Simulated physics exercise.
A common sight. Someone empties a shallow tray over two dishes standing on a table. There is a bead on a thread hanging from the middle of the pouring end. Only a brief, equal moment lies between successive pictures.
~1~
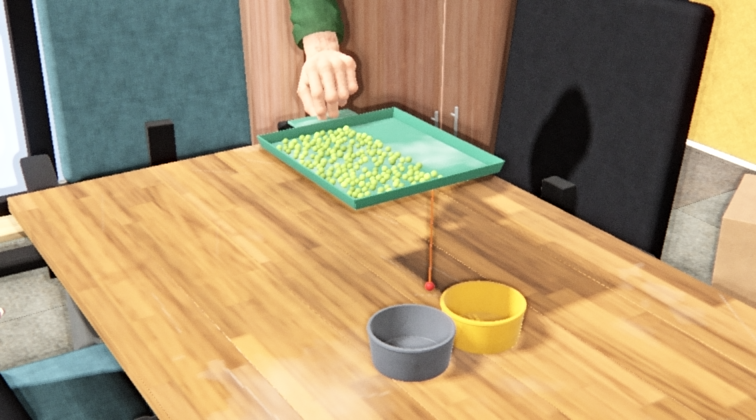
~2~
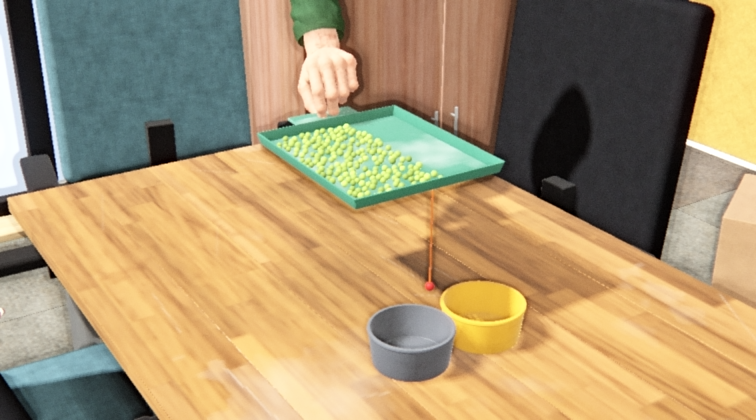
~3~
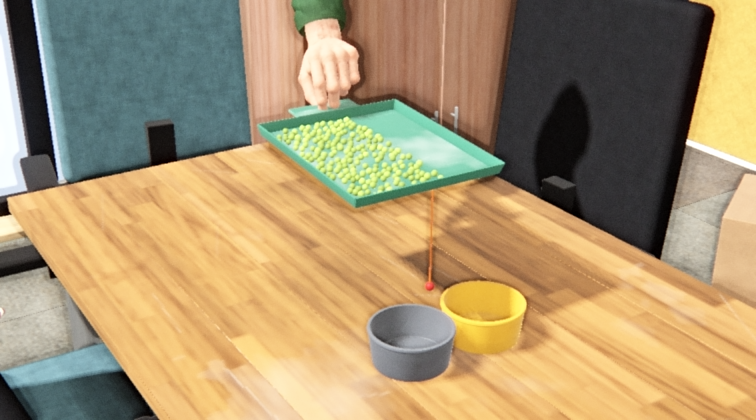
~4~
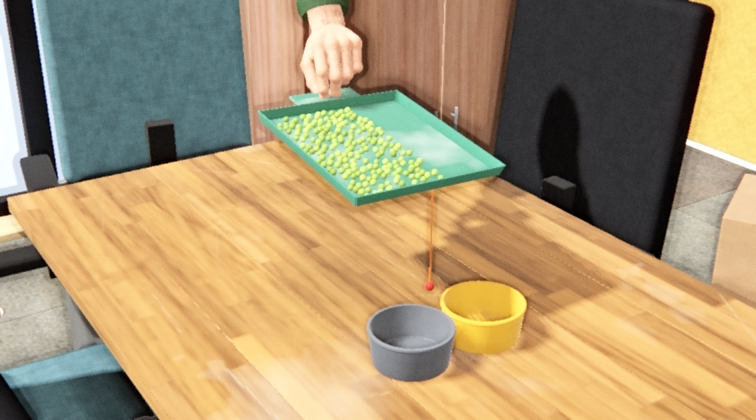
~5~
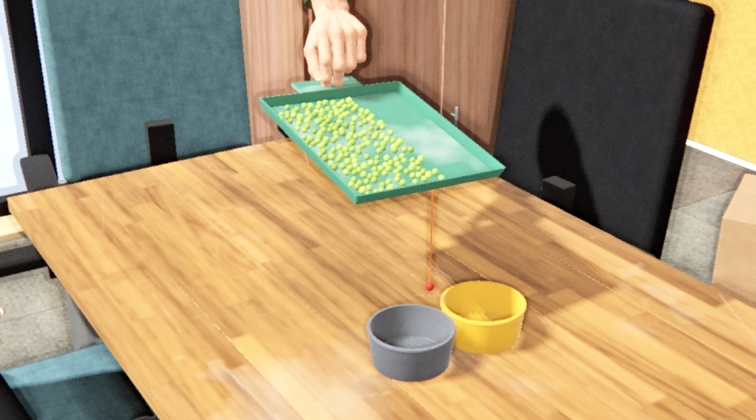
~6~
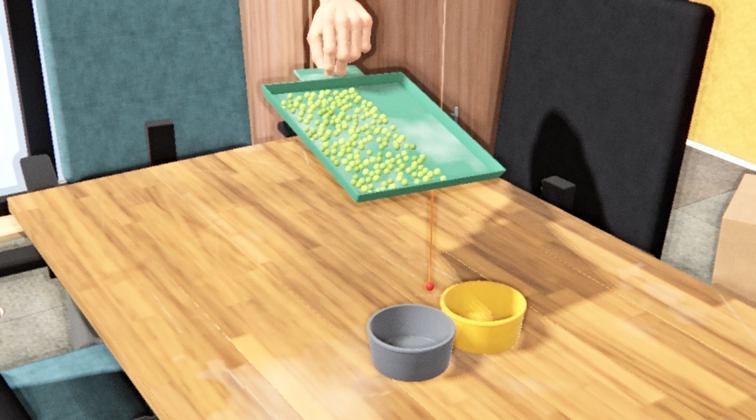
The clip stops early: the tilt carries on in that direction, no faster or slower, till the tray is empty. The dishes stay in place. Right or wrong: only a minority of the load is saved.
Wrong, most of it is saved.
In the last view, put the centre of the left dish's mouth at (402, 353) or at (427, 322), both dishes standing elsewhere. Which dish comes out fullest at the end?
First try: The right-side dish; second try: The right-side dish.
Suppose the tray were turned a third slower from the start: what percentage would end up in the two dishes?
About 70 %.
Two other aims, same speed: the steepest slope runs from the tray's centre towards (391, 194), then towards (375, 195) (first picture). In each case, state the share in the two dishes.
40 per cent, then 20 per cent.
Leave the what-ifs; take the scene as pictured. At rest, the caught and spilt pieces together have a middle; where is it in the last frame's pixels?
The centre ends up roughly at (489, 325).
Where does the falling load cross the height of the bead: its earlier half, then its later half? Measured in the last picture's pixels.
First close to (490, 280), next close to (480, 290).
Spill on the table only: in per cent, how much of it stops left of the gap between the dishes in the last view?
Looks like close to 0 per cent of it.
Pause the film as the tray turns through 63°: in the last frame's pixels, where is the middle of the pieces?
The middle of the pieces lands at roughly (449, 177).
Just after the last frame, tray tipped steeply; the larger part on the tray; about a tenth in the right dish; just a few outside both; about a tenth in the air.
A moment on, tray tipped past a quarter turn; roughly a quarter on the tray; just a few in the left dish; roughly a quarter in the right dish; about a tenth outside both; roughly half in the air.
Further on, tray tipped past a quarter turn; about a tenth in the left dish; roughly half in the right dish; roughly a third outside both.
When it is over, tray tipped past a quarter turn; about a tenth in the left dish; roughly half in the right dish; roughly a third outside both.
